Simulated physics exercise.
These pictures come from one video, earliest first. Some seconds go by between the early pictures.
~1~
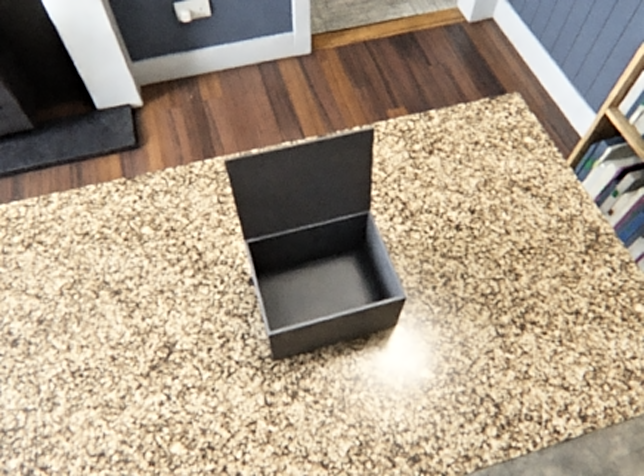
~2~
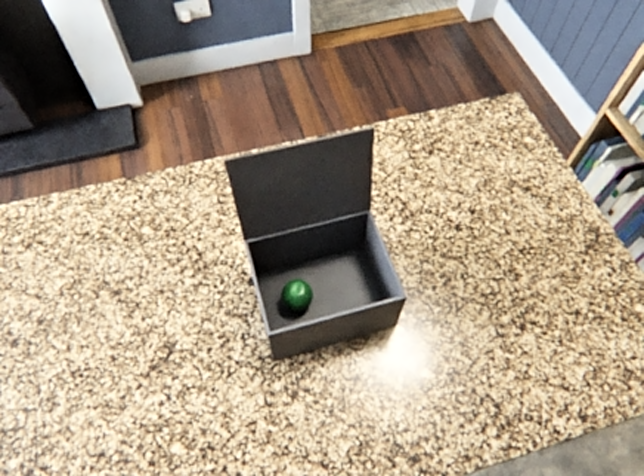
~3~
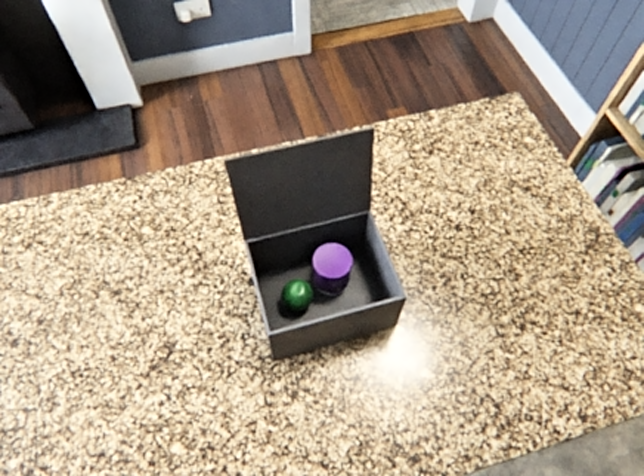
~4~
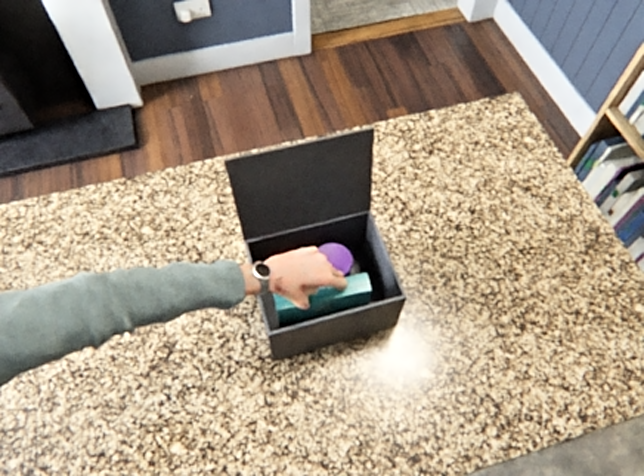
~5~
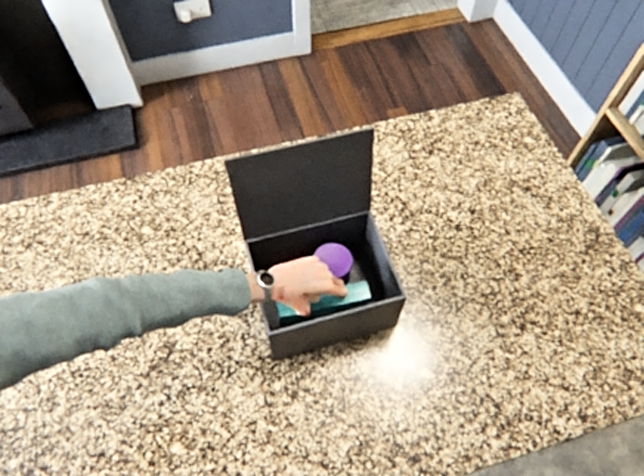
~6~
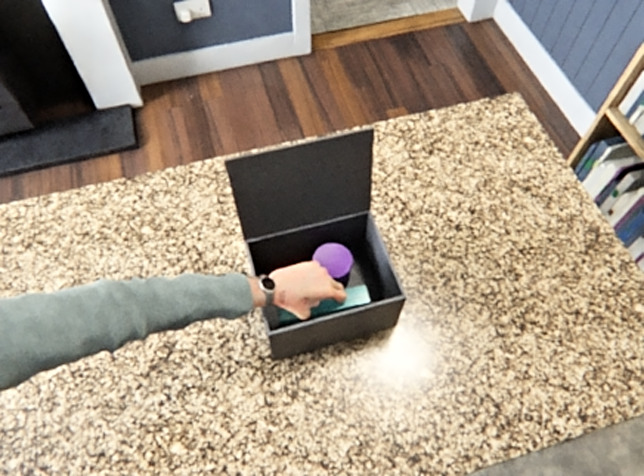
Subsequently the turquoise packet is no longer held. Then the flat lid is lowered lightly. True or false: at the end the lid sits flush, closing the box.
True.
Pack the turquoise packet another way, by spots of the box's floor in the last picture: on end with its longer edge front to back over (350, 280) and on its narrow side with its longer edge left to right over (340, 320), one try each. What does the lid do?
Open, then shut.
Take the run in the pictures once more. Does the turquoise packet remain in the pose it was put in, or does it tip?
As it turns out, the turquoise packet keeps its original angle.
Then, 1.30 s after the last picture, lid 84° above the rim.
Then, 1.60 s after the last picture, lid 59° above the rim.
Then, 1.80 s after the last picture, lid 32° above the rim.
Then, 2.00 s after the last picture, lid shut.
At rest, lid shut; all 3 in place. Seen from the same camera at the end, turquoise packet near (323, 315).
